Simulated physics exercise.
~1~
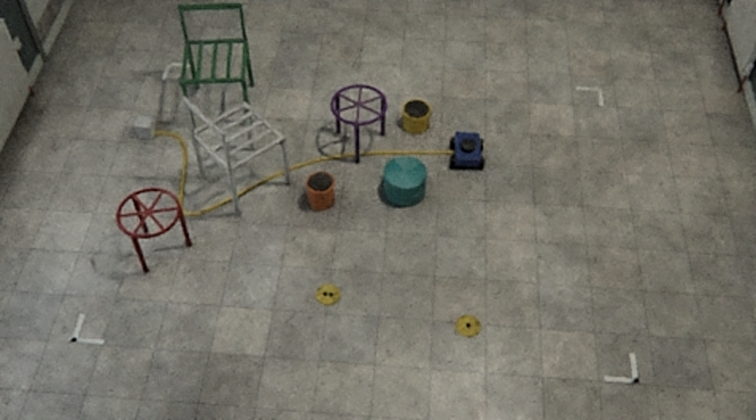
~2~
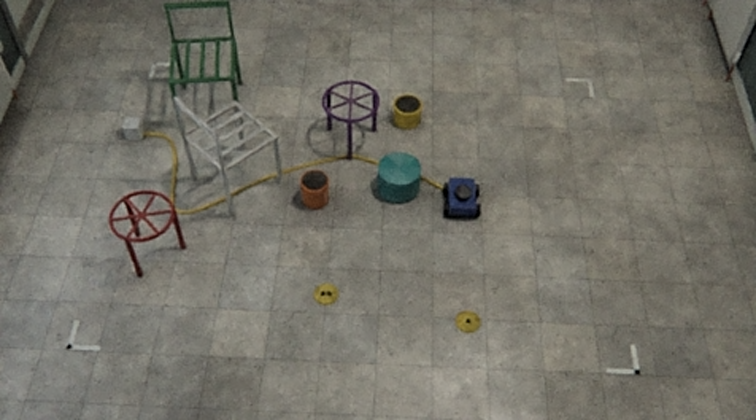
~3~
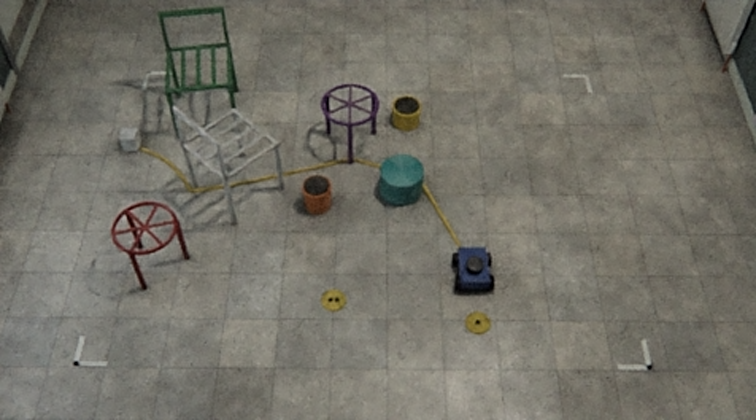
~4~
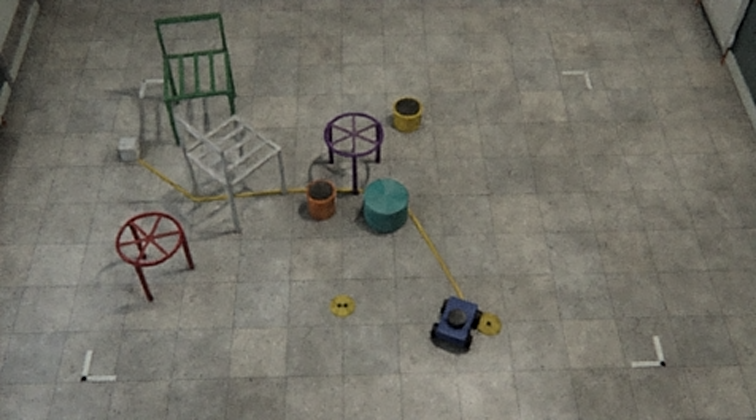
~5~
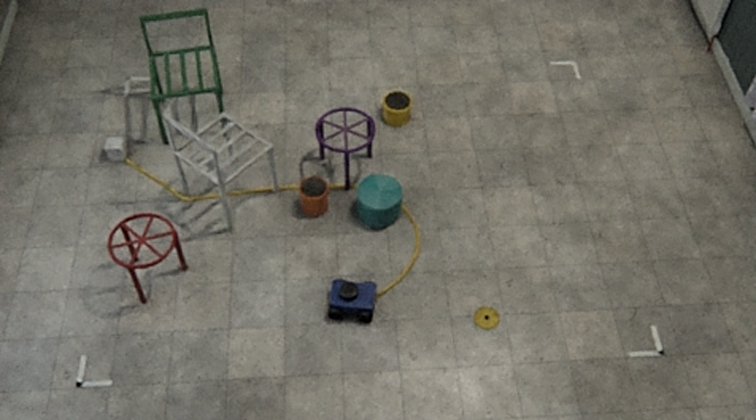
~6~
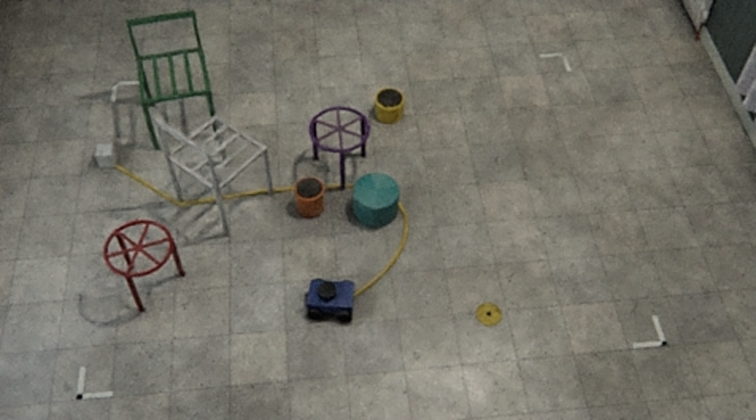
A small blue cart trailing a yellow lead starts on a tiled floor, right of a teal tub and a purple stool, with chairs, pots and a red stool also standing around. It drives down toward the yellow mark on the right, and the lead bends around the tub. As the cart reaches the mark, the purple stool shifts down and the teal tub slides a little left and down. The cart then turns left and travels to the other yellow mark, the lead curving loosely behind it. It ends there, covering that mark, with everything still upright.
